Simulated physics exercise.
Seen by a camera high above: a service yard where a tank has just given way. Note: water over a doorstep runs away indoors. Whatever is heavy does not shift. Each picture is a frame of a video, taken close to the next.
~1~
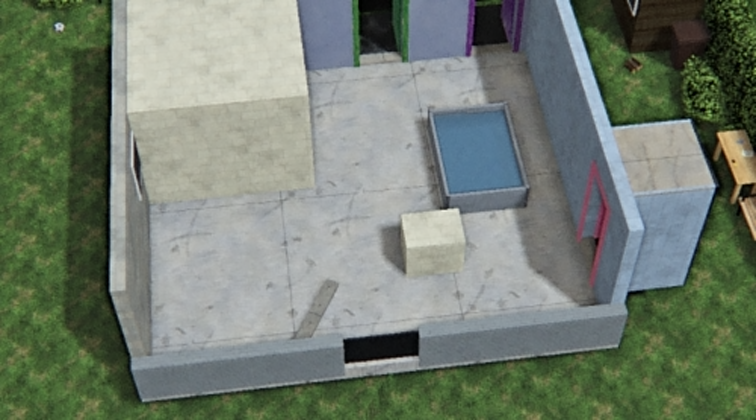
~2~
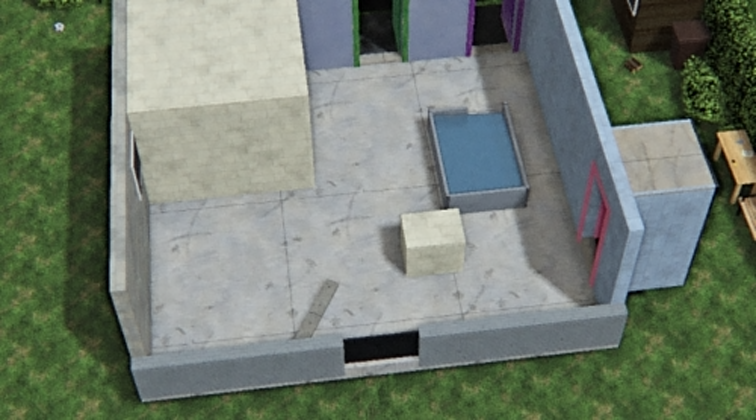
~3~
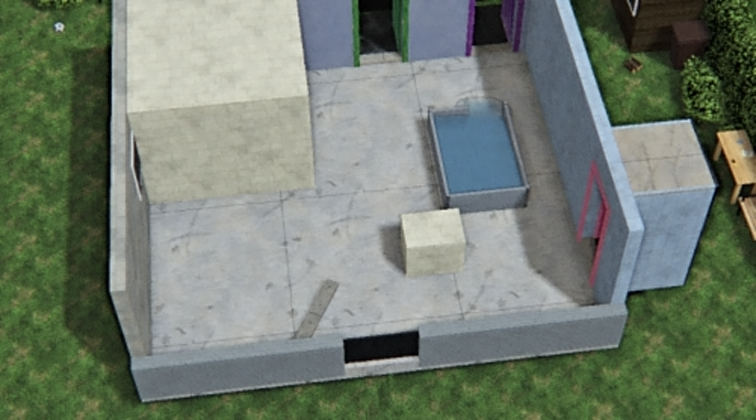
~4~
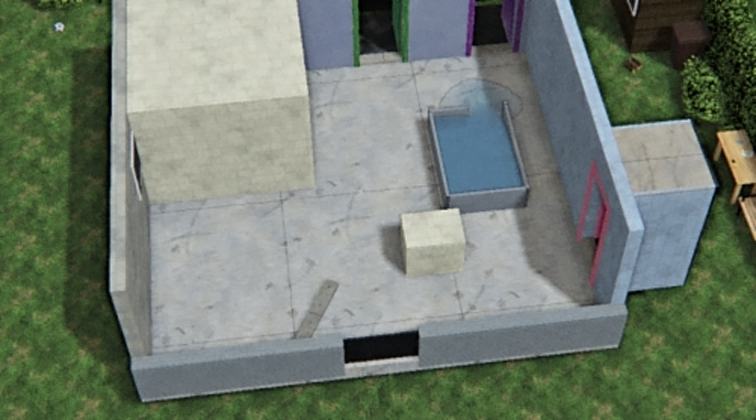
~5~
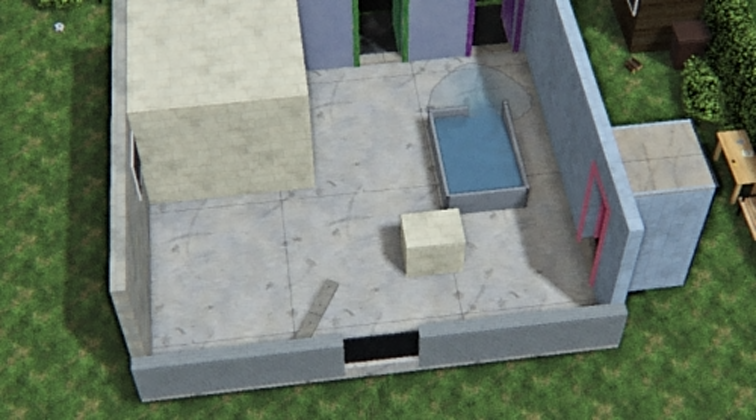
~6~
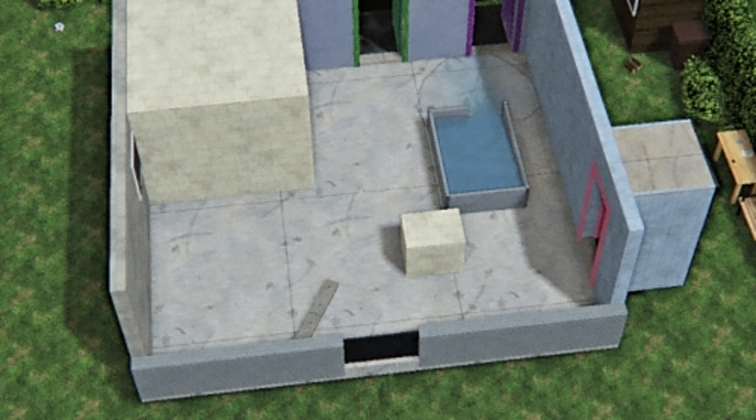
The clip shows a walled concrete yard from above, with a pale block near an open tank of blue water; the tank's far side opens, and water pours out, spreading in a thin, widening sheet across the floor behind it.
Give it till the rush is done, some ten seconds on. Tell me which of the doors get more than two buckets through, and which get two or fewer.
Sorted out: The purple door gets more than two; the green door gets two or fewer; the pink door gets two or fewer.
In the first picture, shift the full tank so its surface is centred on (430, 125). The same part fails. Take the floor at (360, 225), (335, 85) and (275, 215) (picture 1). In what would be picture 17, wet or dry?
Result: Spared; inundated; spared.
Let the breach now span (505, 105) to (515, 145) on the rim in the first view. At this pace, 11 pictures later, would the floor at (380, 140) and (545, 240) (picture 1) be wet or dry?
Untouched, then soaked.
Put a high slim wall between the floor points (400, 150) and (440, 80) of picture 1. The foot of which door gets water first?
The purple door.
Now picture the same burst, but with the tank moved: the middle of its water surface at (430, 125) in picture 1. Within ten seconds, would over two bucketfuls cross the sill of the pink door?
Note: Pink door door, limit not reached.
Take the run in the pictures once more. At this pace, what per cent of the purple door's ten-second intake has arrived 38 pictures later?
Near 80 in a hundred.
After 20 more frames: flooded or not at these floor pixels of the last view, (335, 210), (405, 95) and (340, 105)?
Result, in order: Unflooded / waterlogged / waterlogged.
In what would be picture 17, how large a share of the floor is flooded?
About 10 percent.
A moment on, water covers 10 % of the floor; the purple door over two buckets in, the green door not reached, the pink door not reached.
Next, water covers 10 % of the floor; the purple door far over two buckets in, the green door wet at the sill, nothing in, the pink door not reached.
Then, water covers 20 % of the floor; the purple door far over two buckets in, the green door wet at the sill, nothing in, the pink door not reached.
Later, water covers 30 % of the floor; the purple door far over two buckets in, the green door wet at the sill, nothing in, the pink door not reached.
In the end, water covers 50 % of the floor; the purple door far over two buckets in, the green door wet at the sill, nothing in, the pink door wet at the sill, nothing in.
